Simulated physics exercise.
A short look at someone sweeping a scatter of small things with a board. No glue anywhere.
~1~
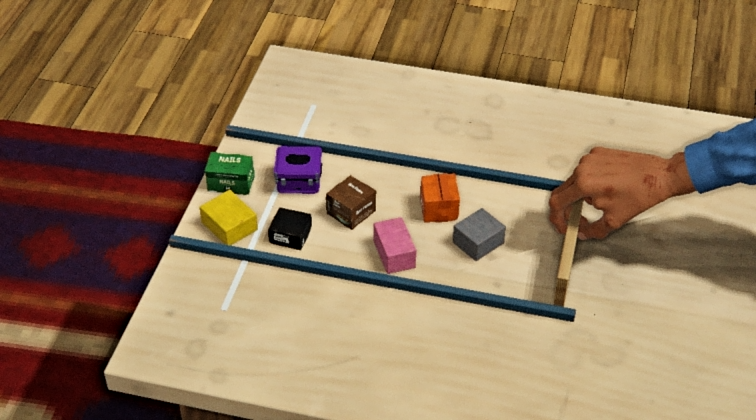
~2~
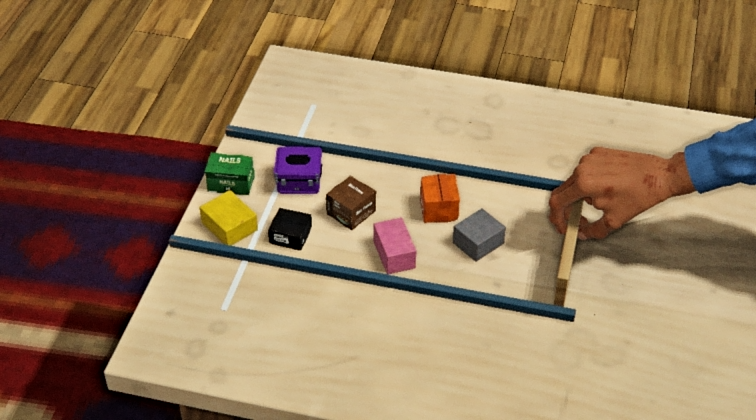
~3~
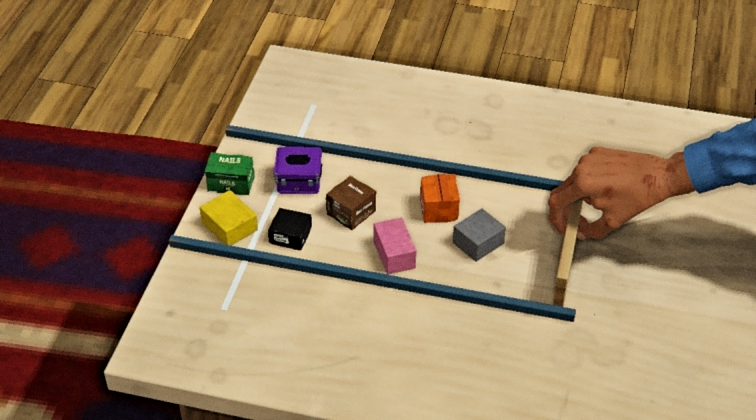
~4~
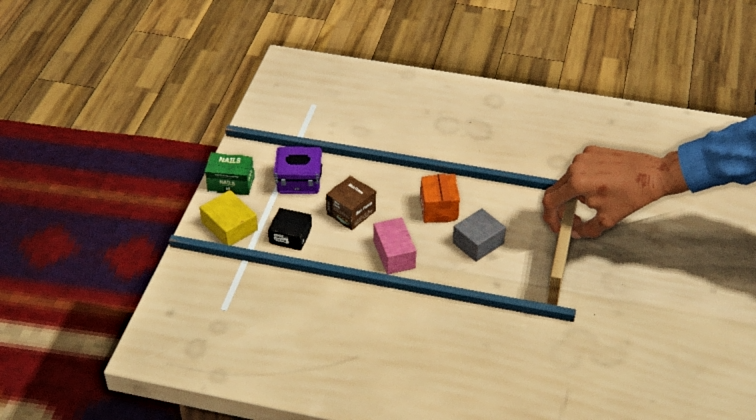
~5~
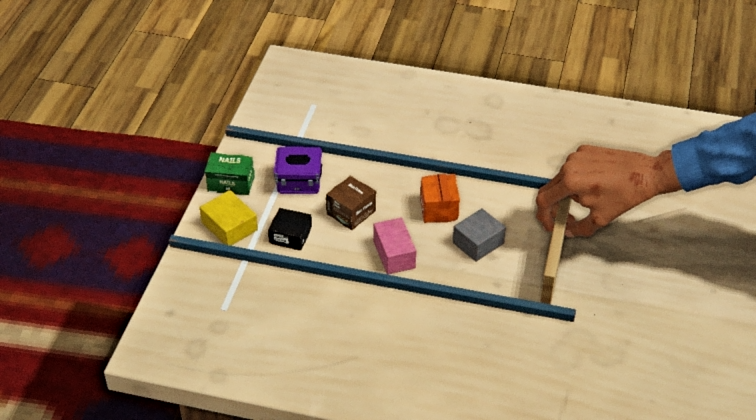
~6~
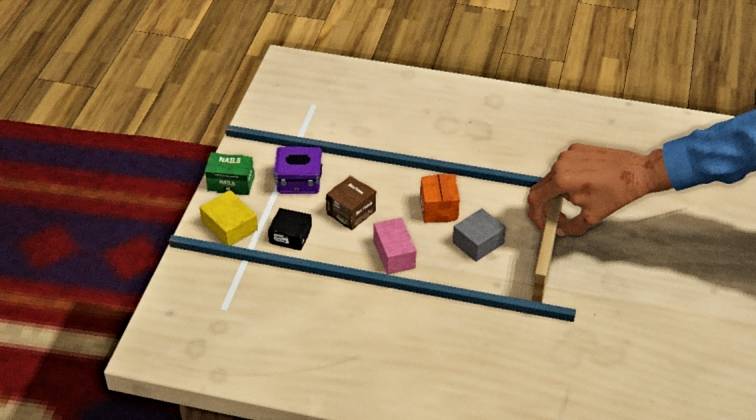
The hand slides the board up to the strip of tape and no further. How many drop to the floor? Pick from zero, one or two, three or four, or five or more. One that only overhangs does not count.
In the end the number that fall off is one or two.
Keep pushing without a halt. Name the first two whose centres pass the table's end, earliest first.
They are the yellow block, the green box.
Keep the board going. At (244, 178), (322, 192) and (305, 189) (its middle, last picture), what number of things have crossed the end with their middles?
The counts: 5, 0 and 0.
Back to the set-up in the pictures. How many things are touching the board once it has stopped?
In contact: 3.
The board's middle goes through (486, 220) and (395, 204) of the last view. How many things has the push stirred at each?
First 1, then 4.
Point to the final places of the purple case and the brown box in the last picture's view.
About (233, 148), and the other about (225, 178).
Early on, none off yet; green box at rest near (230, 174); yellow block at rest near (229, 218); purple case at rest near (299, 171).
Finally, the number that fall off is one or two; lost, yellow block and green box.
